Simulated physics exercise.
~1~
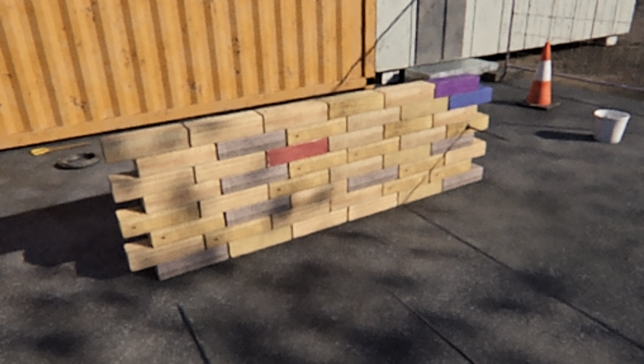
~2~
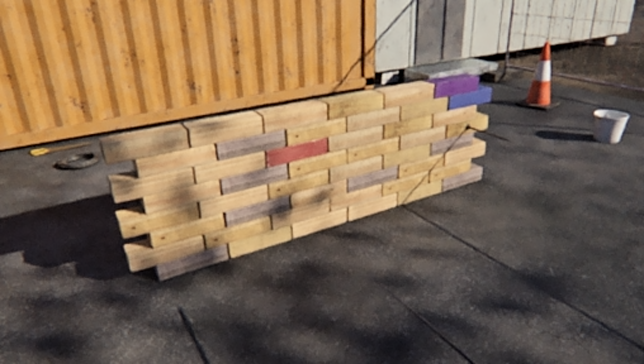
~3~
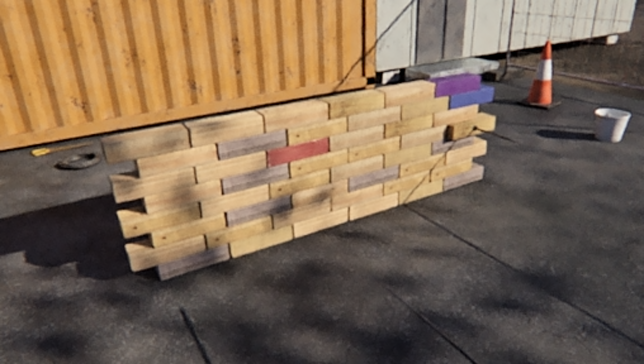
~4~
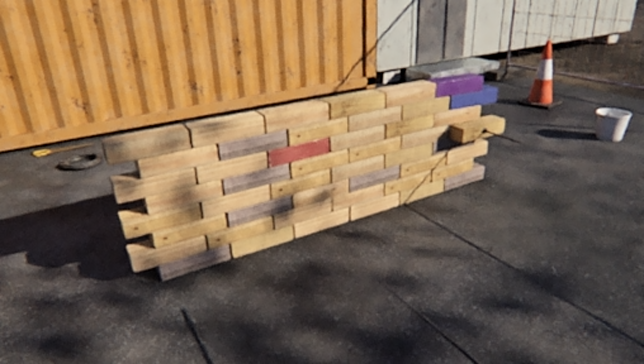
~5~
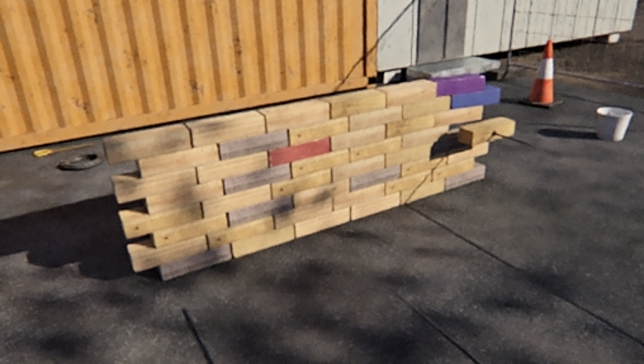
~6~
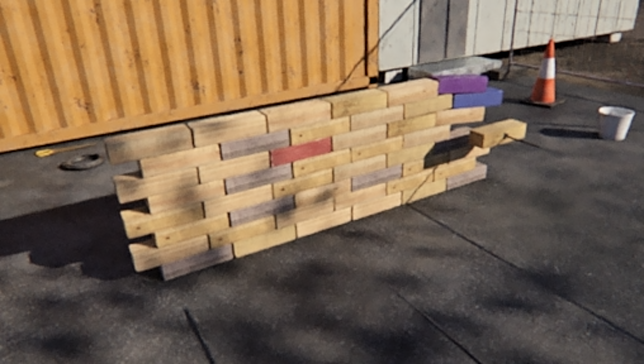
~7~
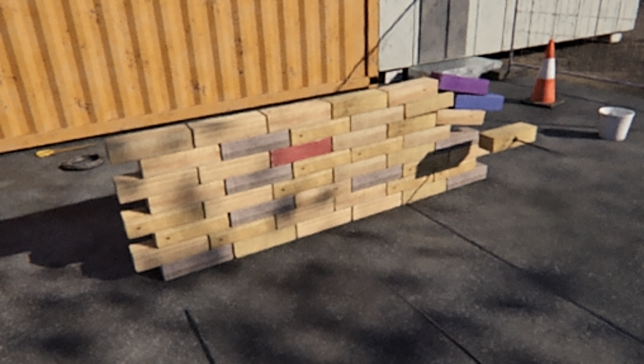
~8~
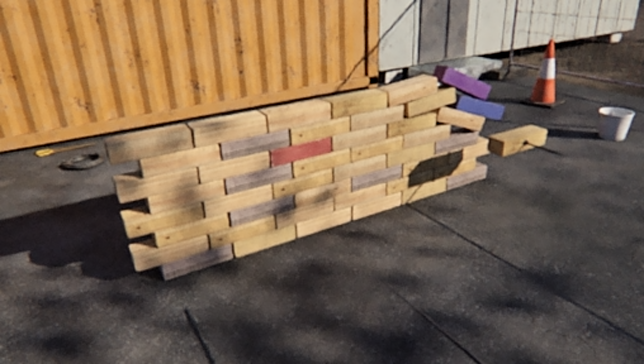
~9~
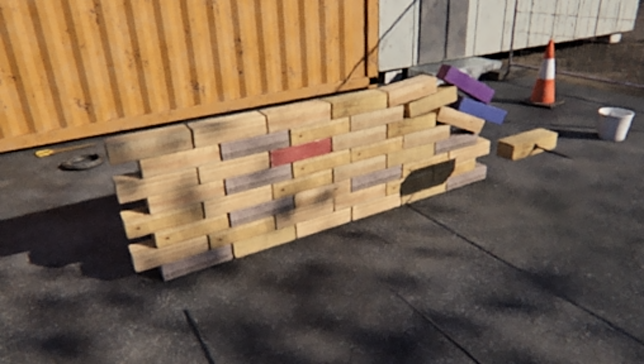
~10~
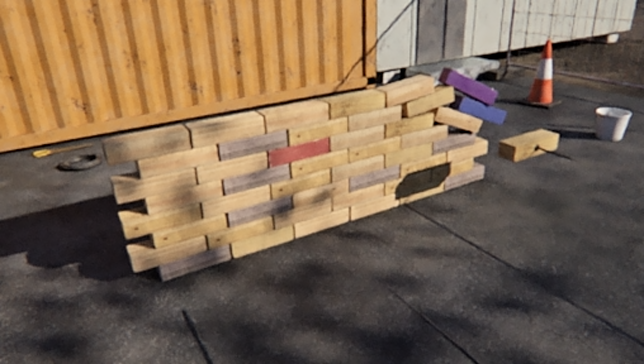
A low wall of stacked timber blocks, mostly tan with a few greyish ones, stands on dark paving before an orange corrugated container, seen from slightly above by a gently swaying camera. A red block sits mid-wall, purple and blue ones cap the right end, and a traffic cone and white bucket stand beyond. A tan block near the right end slides steadily out to the right, leaving a dark gap. As it comes clear, the purple, blue and neighbouring tan blocks tilt down toward the right. At the close they lean at the broken corner, while the rest stands.
